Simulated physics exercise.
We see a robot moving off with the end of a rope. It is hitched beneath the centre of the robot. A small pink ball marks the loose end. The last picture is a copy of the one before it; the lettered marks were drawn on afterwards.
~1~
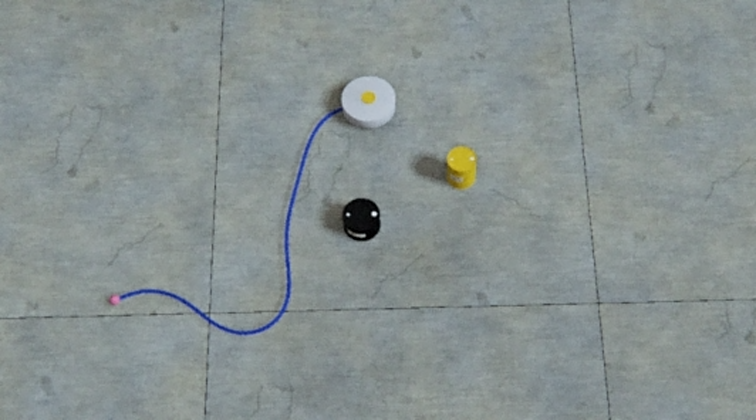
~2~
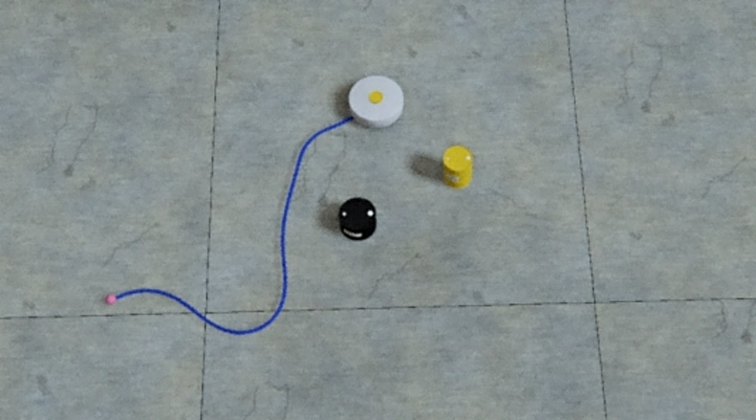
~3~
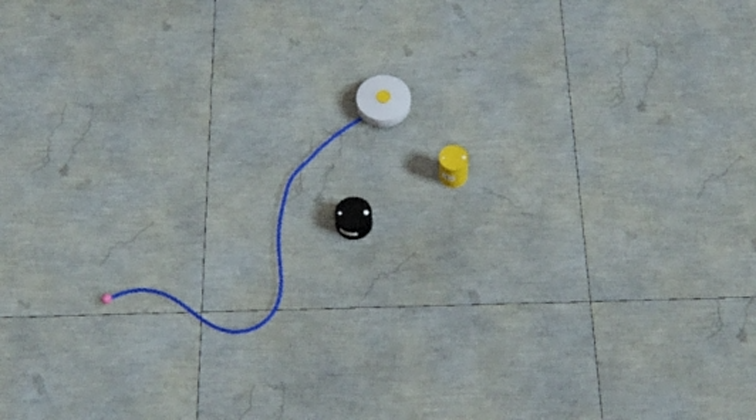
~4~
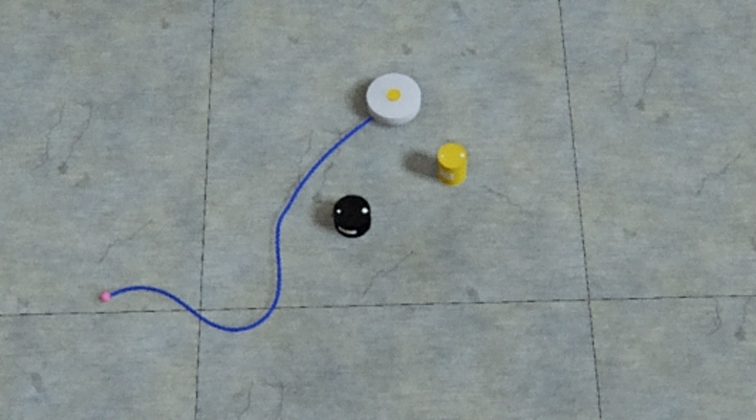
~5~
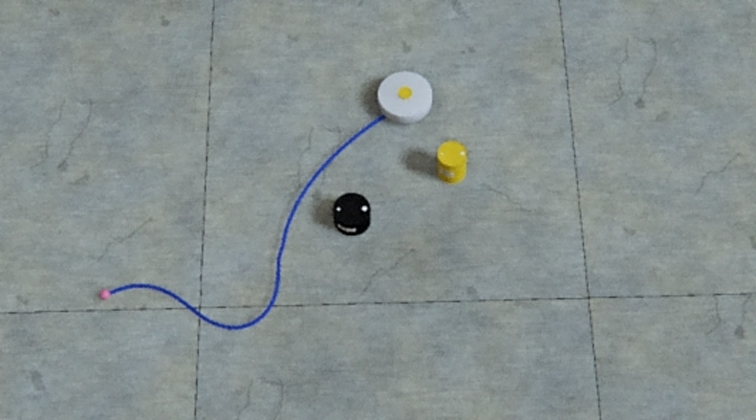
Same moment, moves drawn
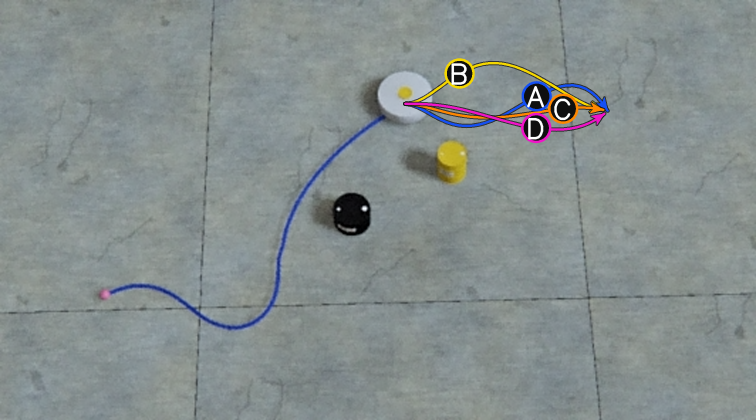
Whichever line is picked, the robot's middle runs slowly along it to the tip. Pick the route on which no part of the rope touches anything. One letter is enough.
Everything stays clear on B.
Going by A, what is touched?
It is the black tub.
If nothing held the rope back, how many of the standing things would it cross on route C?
Two.
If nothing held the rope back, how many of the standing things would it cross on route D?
In all, two.
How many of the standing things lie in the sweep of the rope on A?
It sweeps one.
On the marked copy, A from (405, 104) via (515, 109) to (608, 111); B from (405, 104) via (503, 64) to (603, 110); C from (405, 104) via (504, 117) to (603, 110); D from (405, 104) via (510, 122) to (605, 114).
Taking B. A third of the way, robot (477, 60), middle of the rope (319, 209), free end (110, 292).
Two thirds of the way, robot (557, 82), middle of the rope (353, 175), free end (155, 283).
When it is over, robot (609, 106), middle of the rope (388, 167), free end (188, 269); nothing has been touched.
As for the rest, A meets the black tub; C meets the yellow keg and black tub; D meets the yellow keg and black tub.
